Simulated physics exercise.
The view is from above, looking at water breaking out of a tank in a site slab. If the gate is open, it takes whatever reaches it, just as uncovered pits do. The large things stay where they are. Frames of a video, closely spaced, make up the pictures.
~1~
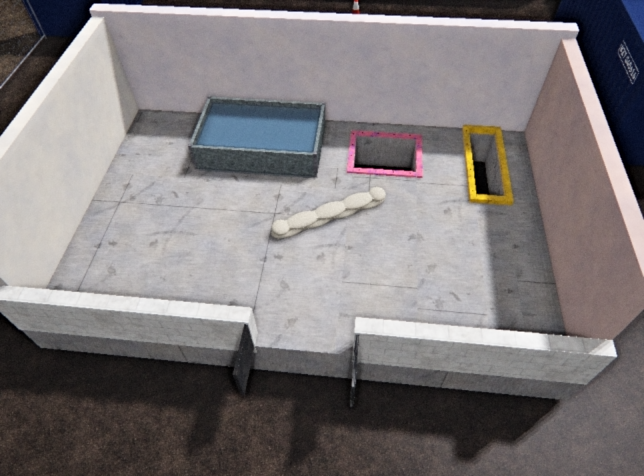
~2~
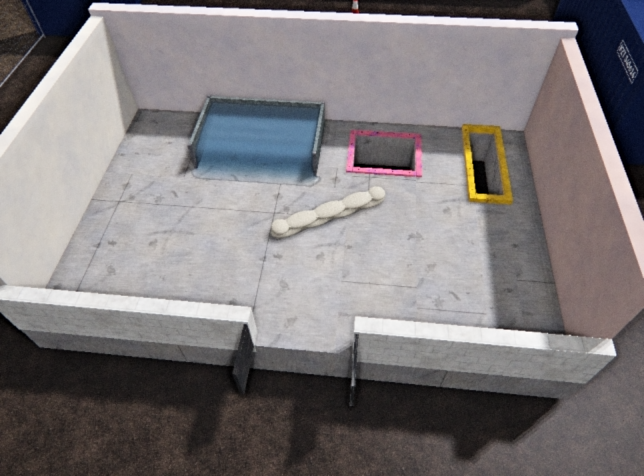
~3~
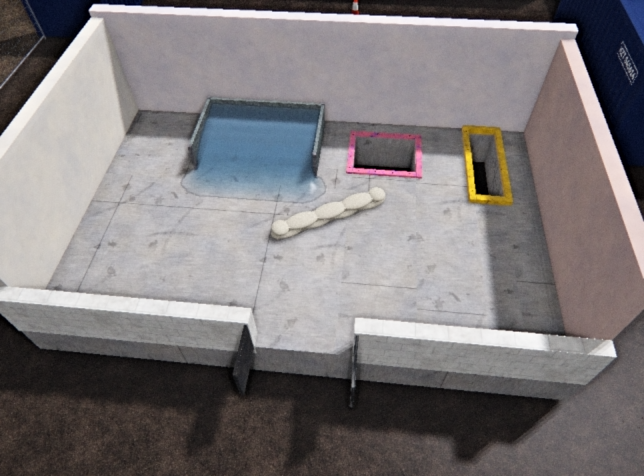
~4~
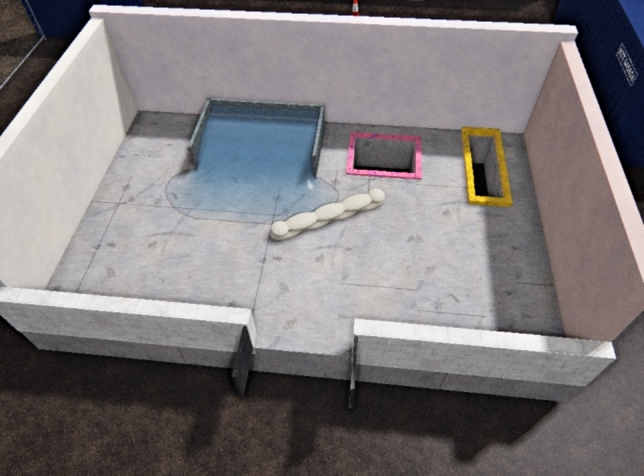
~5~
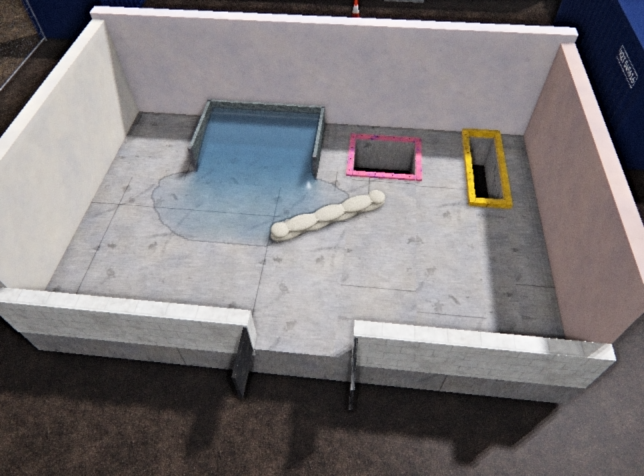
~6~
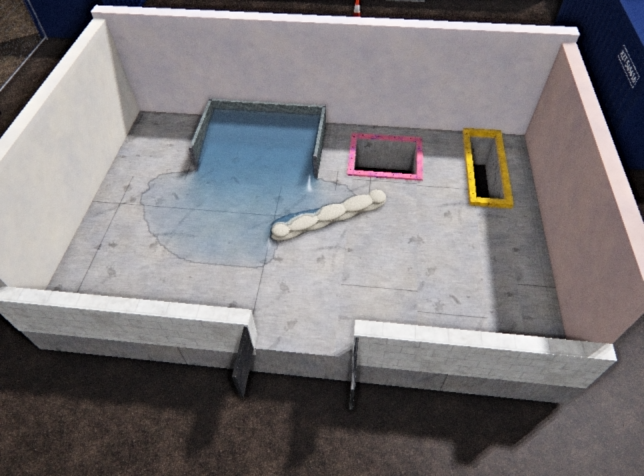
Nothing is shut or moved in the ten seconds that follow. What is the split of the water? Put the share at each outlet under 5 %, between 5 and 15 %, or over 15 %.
When it is over, the gate has between 5 and 15 %, the yellow pit has under 5 %, the pink pit has under 5 %.
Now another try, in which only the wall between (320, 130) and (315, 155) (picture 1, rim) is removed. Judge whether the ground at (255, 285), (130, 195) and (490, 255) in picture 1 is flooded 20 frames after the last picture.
The first would be still unwetted, the second still unwetted and the third drenched.
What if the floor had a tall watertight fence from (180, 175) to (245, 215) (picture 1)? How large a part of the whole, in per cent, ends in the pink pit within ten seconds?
Pink: 12 %.
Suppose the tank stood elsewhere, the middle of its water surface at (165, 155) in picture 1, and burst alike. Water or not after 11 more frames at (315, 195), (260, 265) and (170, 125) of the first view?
Going through the three spots, I'd say high and dry, swamped, high and dry.
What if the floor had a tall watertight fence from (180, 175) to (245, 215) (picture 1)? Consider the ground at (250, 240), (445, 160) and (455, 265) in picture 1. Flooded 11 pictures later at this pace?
In the order given, the spots are swamped, spared and spared.
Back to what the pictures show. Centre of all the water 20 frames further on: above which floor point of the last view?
About (208, 241) in the last view.
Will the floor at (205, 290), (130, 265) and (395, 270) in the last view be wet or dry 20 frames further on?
Listed points: Inundated / inundated / unwetted.
A moment on, water covers 30 % of the floor; the gate 0 %, the yellow pit 0 %, the pink pit 0 %.
Next, water covers 40 % of the floor; the gate 0 %, the yellow pit 0 %, the pink pit 0 %.
Then, water covers 45 % of the floor; the gate 3 %, the yellow pit 0 %, the pink pit 2 %.
Later, water covers 80 % of the floor; the gate 6 %, the yellow pit 0 %, the pink pit 2 %.
In the end, water covers 90 % of the floor; the gate 9 %, the yellow pit 0 %, the pink pit 2 %.
